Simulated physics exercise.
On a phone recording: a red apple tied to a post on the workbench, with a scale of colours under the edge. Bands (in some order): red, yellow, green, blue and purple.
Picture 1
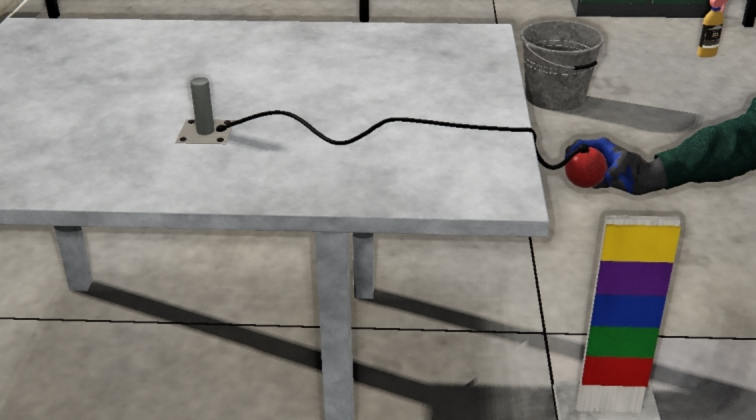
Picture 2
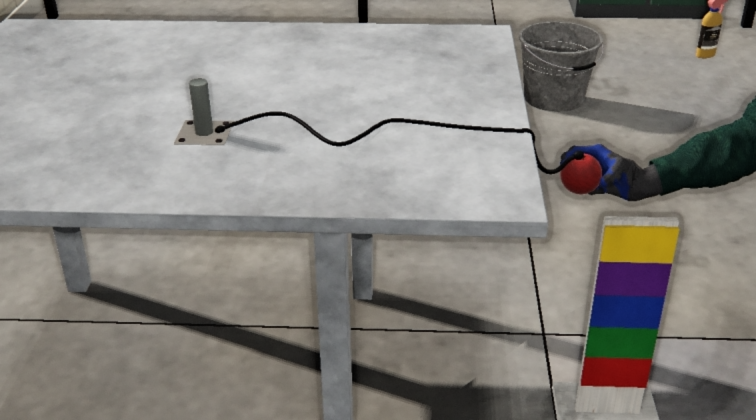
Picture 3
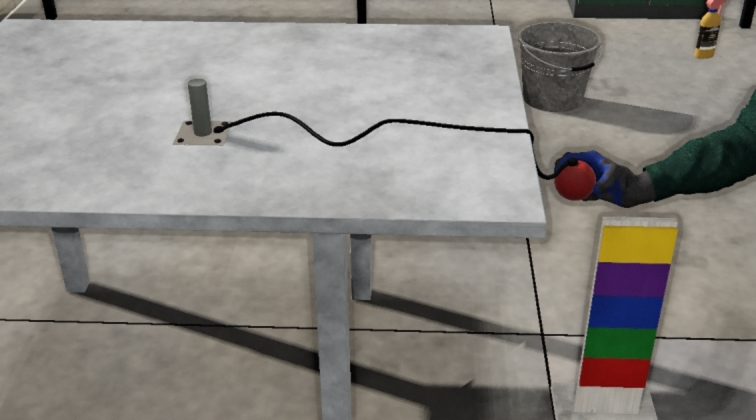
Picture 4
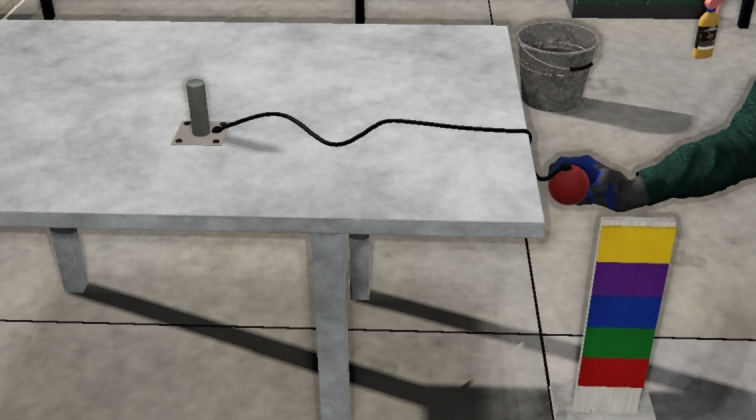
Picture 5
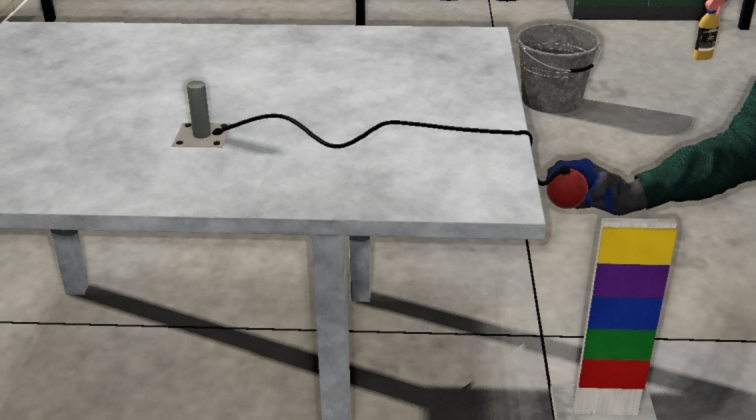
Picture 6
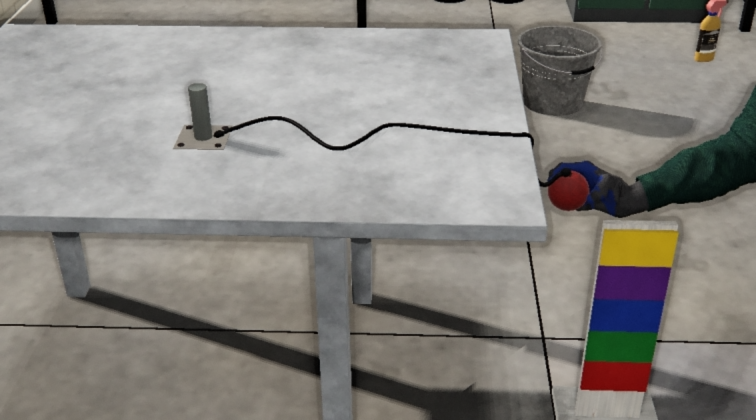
The clip shows a gloved hand holding a red apple on a black lead tied to a post on a workbench, above a colour scale; the hand moves the apple slightly left and down beside the table edge.
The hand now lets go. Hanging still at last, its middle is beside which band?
Its middle is beside purple.
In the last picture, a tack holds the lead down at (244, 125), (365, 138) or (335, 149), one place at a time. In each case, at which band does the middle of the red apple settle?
It would be purple; yellow; yellow.
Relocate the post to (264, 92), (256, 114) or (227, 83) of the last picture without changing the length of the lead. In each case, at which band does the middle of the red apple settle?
In turn, blue, then blue, then purple.
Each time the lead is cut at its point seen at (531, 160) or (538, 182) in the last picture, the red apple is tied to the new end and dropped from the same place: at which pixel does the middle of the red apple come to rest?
(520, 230) and (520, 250).
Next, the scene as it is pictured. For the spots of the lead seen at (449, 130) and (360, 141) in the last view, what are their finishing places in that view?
(517, 135) and (412, 136).
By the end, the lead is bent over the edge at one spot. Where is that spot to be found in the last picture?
That spot lies near (463, 132).
Soon after, apple near (492, 280); level with purple.
Then, apple near (532, 285); level with purple.
At rest, apple near (522, 287); level with purple. The lead holds its middle at purple.
